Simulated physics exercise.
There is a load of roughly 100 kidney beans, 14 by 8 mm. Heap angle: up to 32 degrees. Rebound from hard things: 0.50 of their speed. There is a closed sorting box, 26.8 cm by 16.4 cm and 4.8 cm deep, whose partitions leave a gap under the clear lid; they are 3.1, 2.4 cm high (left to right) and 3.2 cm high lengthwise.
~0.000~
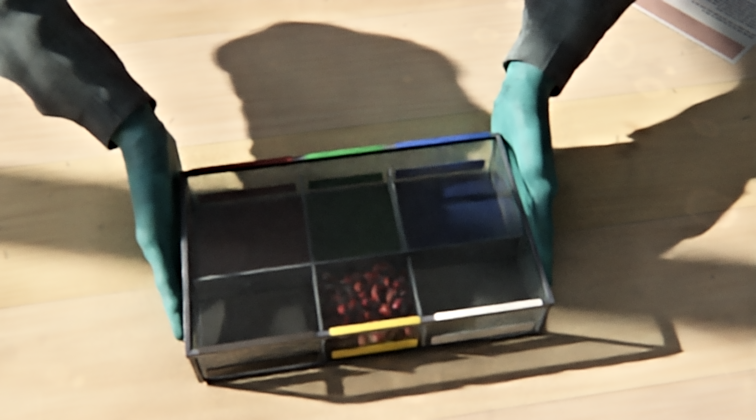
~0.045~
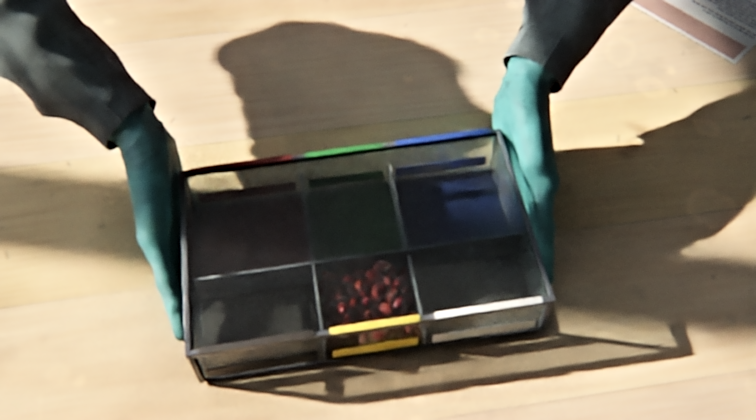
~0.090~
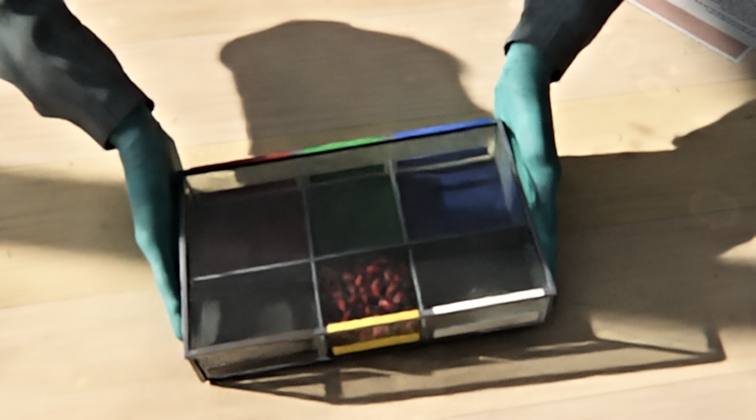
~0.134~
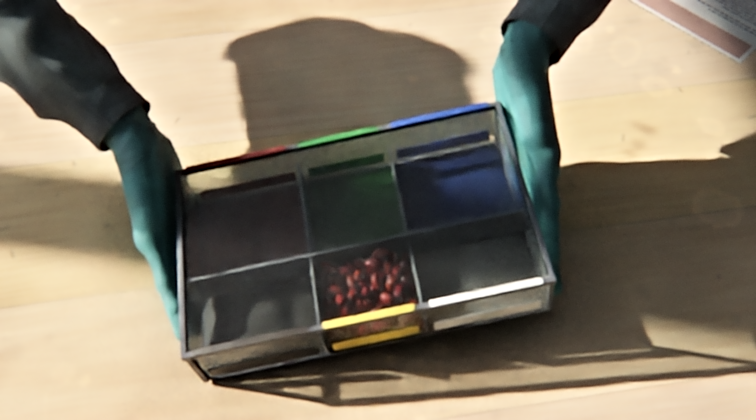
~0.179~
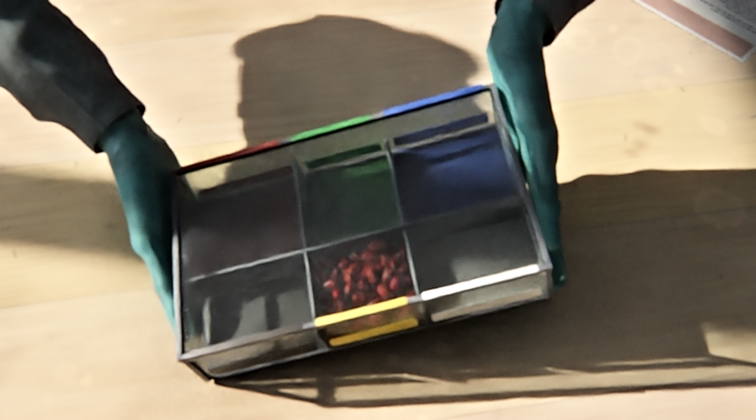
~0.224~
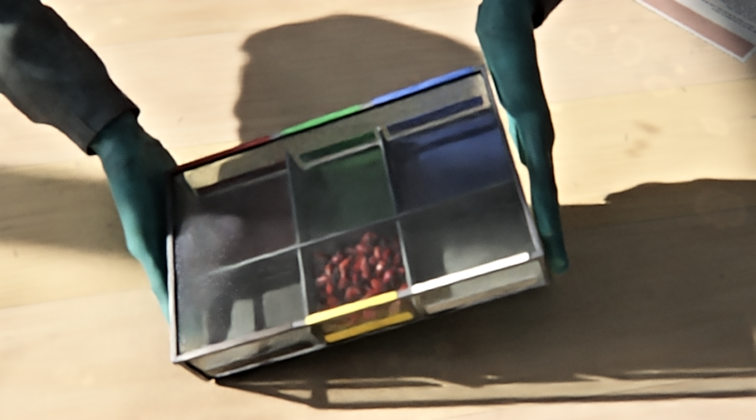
On a pale wooden surface, two gloved hands tilt a clear-lidded box of beans, raising its right side.
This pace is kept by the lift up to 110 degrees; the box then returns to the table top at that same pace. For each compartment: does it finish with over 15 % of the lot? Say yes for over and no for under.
Red: No; blue: No; green: No; yellow: Yes; white: No; black: Yes.
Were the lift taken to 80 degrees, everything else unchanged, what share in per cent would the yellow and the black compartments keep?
Then yellow would get 75 per cent and black 25 per cent.
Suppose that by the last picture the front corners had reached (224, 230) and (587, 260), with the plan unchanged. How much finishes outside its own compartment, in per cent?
About 95 per cent.
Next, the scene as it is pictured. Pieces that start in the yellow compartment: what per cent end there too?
Around 40 %.
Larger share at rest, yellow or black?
The black compartment.
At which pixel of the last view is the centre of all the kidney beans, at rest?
After settling, the middle sits near (255, 331).
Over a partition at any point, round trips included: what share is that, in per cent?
That share comes to about 60 per cent.
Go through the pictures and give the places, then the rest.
In the first picture, box tilt 0 degrees, front corners at (191, 352) and (548, 301); yellow 100 %.
In the second picture, box tilt 1 degrees, front corners at (191, 352) and (549, 298).
In the third picture, box tilt 4 degrees, front corners at (190, 353) and (550, 290), lowest corner left front.
In the fourth picture, box tilt 8 degrees, front corners at (187, 354) and (550, 278), lowest corner left front.
In the fifth picture, box tilt 13 degrees, front corners at (183, 356) and (546, 265), lowest corner left front.
In the sixth picture, box tilt 18 degrees, front corners at (178, 358) and (537, 253), lowest corner left front; yellow 100 %. Its pace works out near 110 degrees a second.
After 1.12 s, tilt 110 degrees; yellow 60 %, black 40 %.
After 1.72 s, tilt 49 degrees; red 5 %, yellow 40 %, black 55 %.
After 2.37 s, tilt 0 degrees; red 5 %, yellow 40 %, black 60 %.
At rest (3.0 s), red 5 %, blue 0 %, green 0 %, yellow 40 %, white 0 %, black 60 %.
